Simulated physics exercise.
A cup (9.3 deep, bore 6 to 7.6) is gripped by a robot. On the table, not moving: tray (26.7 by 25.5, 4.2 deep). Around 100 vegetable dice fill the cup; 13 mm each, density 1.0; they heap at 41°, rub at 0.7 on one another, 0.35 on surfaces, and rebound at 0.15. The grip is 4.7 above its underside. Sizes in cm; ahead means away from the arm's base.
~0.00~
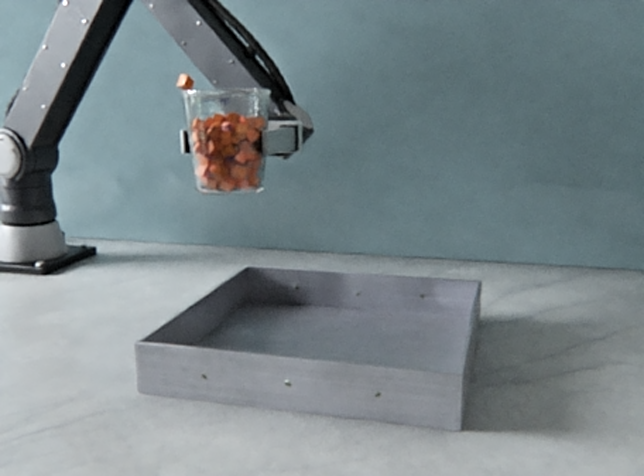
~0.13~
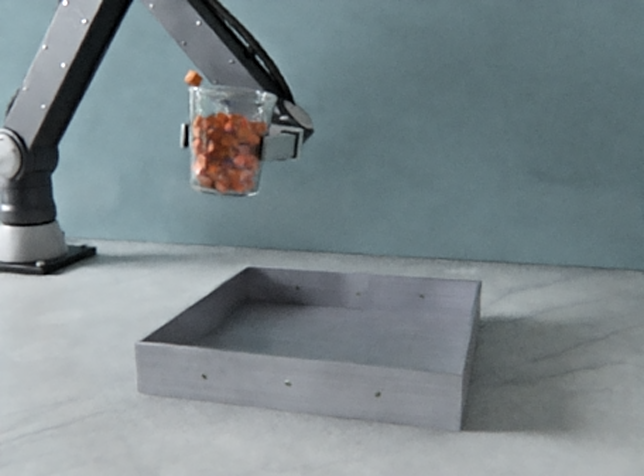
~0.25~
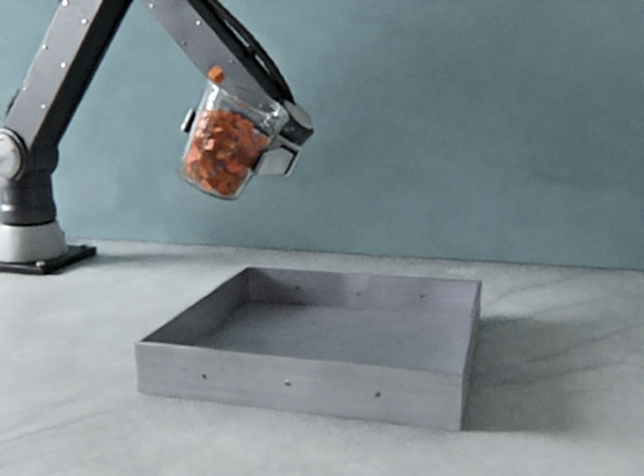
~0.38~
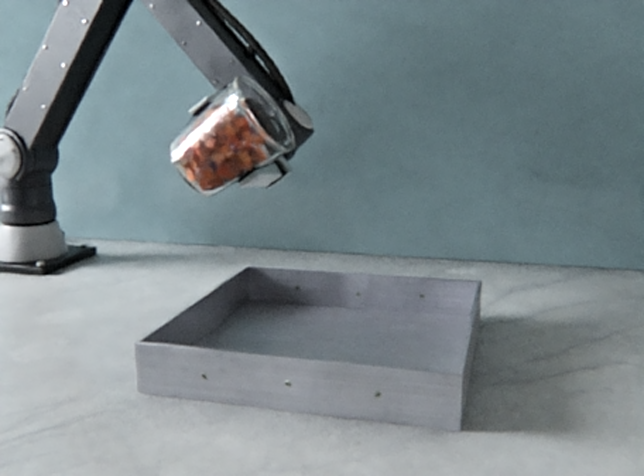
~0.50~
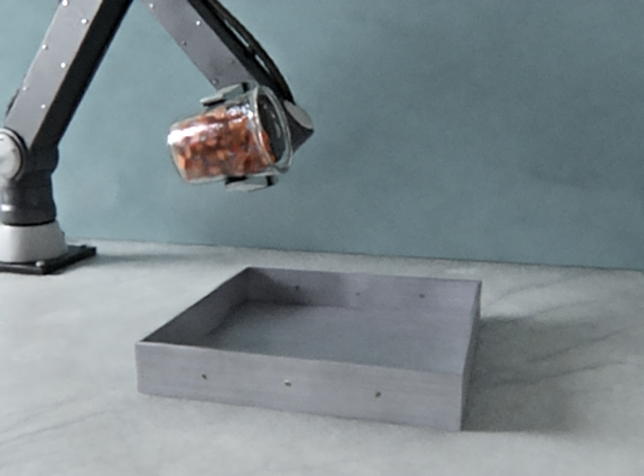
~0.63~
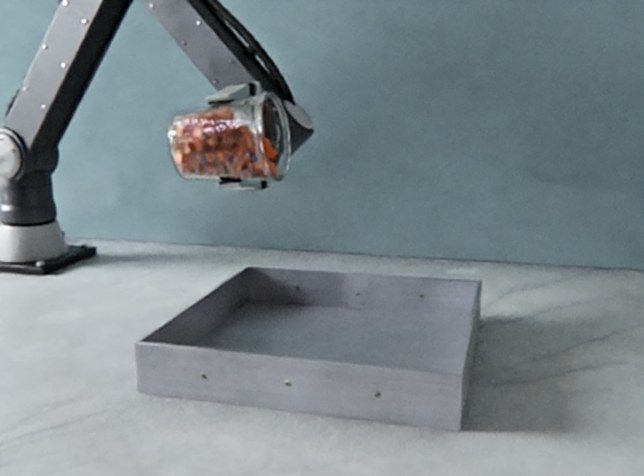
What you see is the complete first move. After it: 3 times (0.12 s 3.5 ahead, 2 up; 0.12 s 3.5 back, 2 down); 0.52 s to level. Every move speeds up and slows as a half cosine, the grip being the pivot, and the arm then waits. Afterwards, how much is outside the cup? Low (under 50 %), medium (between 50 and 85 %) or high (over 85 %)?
Answer: High; over 85 % of the vegetable dice finish outside the cup.
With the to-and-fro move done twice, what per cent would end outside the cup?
Then about 90 per cent.
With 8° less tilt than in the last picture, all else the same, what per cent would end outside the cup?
In that case some 75 per cent.
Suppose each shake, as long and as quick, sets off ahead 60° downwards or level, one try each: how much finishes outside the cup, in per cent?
About 5 and 80 per cent.
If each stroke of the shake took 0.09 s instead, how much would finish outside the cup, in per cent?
It would be near 100 per cent.
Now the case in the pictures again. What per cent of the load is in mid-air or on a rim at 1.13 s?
Some 27 per cent.
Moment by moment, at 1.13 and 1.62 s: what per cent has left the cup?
About 90, 95.
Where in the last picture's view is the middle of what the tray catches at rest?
Around (366, 345).
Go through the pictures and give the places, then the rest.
The first picture shows the cup middle at (228, 142), level; upper third of the load around (229, 128), from x 185 to 255, top at y 85; 103 in the cup.
The second picture shows the cup middle at (228, 142), tilted 8° forward; upper third of the load around (229, 130), from x 195 to 260, top at y 80.
The third picture shows the cup middle at (228, 142), tilted 29° forward; upper third of the load around (224, 130), from x 190 to 260, top at y 75.
The fourth picture shows the cup middle at (228, 142), tilted 55° forward; upper third of the load around (224, 129), from x 185 to 260, top at y 110.
The fifth picture shows the cup middle at (228, 142), tilted 76° forward; upper third of the load around (220, 129), from x 180 to 270, top at y 115.
The sixth picture shows the cup middle at (228, 142), tilted 84° forward; upper third of the load around (213, 130), from x 180 to 270, top at y 115; 103 in the cup.
After 1.13 s, tilted 84° forward, highest piece 19 above the table; 63 in the tray, 12 in the cup, 28 in flight or on a rim.
After 1.62 s, tilted 39° forward, highest piece 21 above the table; 98 in the tray, 5 in the cup.
After 2.07 s, level, highest piece 18 above the table; 98 in the tray, 5 in the cup.
After 3.12 s, level, highest piece 18 above the table; 98 in the tray, 5 in the cup.
In the end, 98 in the tray, 5 in the cup. That is 95 % outside the cup.
